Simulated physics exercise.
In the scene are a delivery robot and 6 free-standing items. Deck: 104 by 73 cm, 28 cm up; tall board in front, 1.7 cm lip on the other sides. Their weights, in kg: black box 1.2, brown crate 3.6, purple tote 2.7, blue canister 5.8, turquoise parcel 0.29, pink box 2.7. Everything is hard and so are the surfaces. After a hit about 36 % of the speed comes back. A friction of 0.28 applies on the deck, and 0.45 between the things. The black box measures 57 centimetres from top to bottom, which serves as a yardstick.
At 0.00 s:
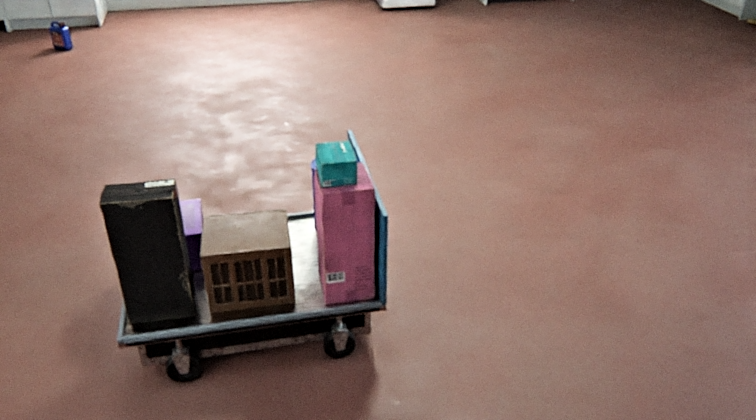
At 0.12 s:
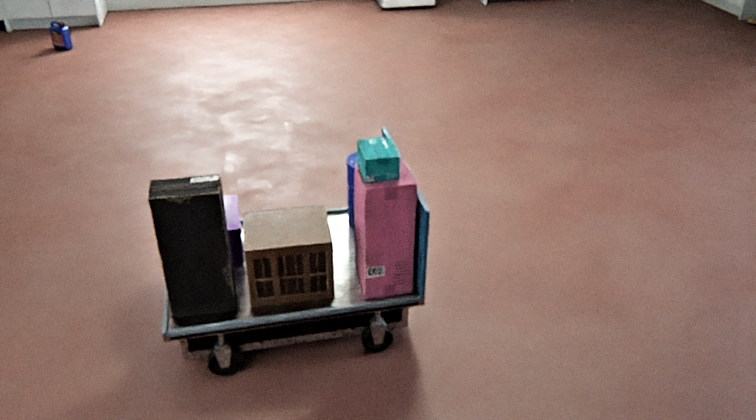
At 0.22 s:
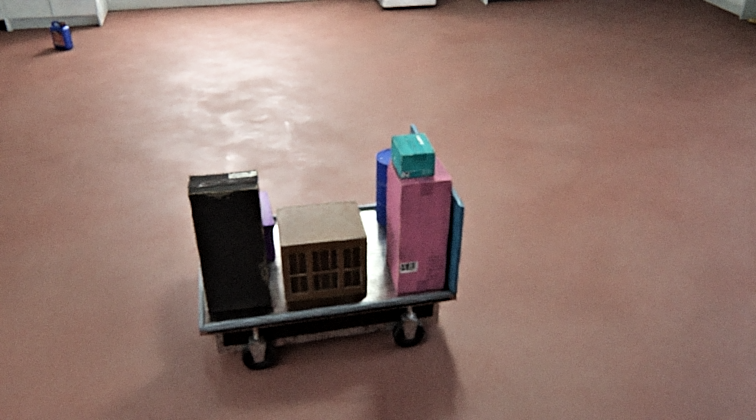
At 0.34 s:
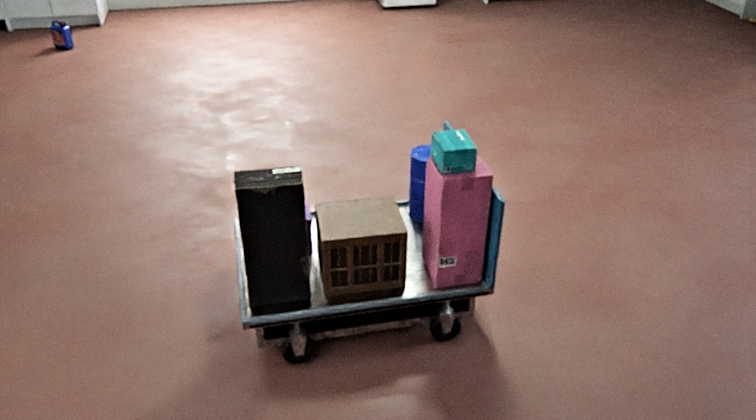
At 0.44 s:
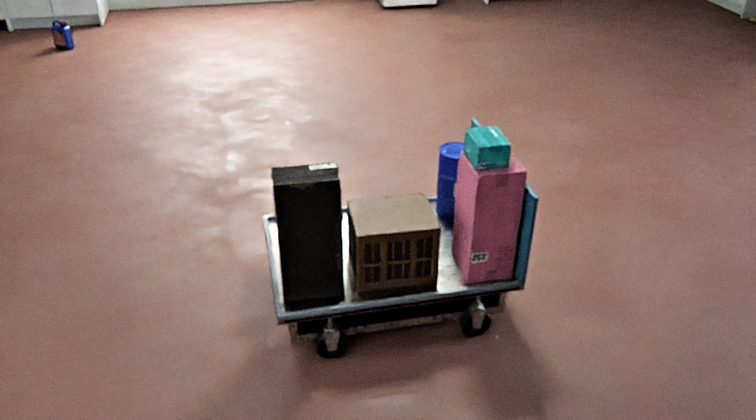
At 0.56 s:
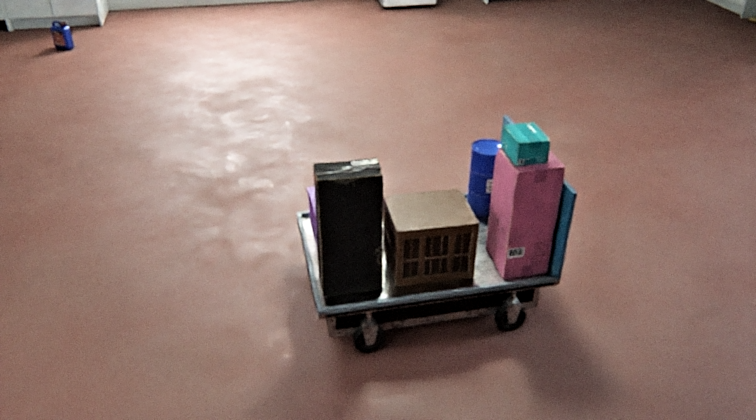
In the video, a wheeled cart carrying a black box, a brown crate, a purple tote, a blue canister, a pink box and a turquoise parcel rolls steadily rightward across a reddish floor, turning slightly as it moves.
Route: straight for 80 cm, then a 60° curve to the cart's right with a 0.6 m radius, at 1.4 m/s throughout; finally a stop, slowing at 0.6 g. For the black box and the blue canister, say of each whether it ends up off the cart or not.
Outcome: Black box: Kept; blue canister: Lost.
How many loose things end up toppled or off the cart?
The number is 2.
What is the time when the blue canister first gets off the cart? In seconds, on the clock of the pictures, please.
0.8 s, roughly.
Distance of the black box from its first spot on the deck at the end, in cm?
It ends up around 16 cm from its start.
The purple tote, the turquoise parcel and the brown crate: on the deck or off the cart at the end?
Purple tote: Stays in bounds; turquoise parcel: Goes out of bounds; brown crate: Stays in bounds.
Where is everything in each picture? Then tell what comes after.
The first picture shows cart 0 cm along; black box (152, 253).
The second picture shows cart 17 cm along; turquoise parcel (378, 159); pink box (384, 228).
The third picture shows cart 31 cm along; brown crate (322, 250).
The fourth picture shows cart 48 cm along; turquoise parcel (453, 151); pink box (455, 219).
The fifth picture shows cart 62 cm along; brown crate (392, 241).
The sixth picture shows cart 78 cm along; black box (349, 229); blue canister (486, 178).
Around 0.86 s, cart 120 cm along, turned 24°; blue canister now off the cart; turquoise parcel shifted 27 cm; pink box shifted 24 cm.
Around 1.06 s, cart 148 cm along, turned 51°; turquoise parcel at 7° to upright; pink box at 7° to upright; brown crate shifted 22 cm.
Around 1.36 s, cart 186 cm along, turned 60°; turquoise parcel now off the cart; pink box at 6° to upright; brown crate shifted 25 cm.
Around 1.56 s, cart 189 cm along, turned 60°, stopped; black box shifted 12 cm near (575, 283); pink box shifted 43 cm; brown crate shifted 28 cm.
Finally (2.1 s), off the cart, blue canister and turquoise parcel; not toppled but over 10 cm from the start, black box, brown crate, purple tote and pink box. In the last view, black box near (585, 288).
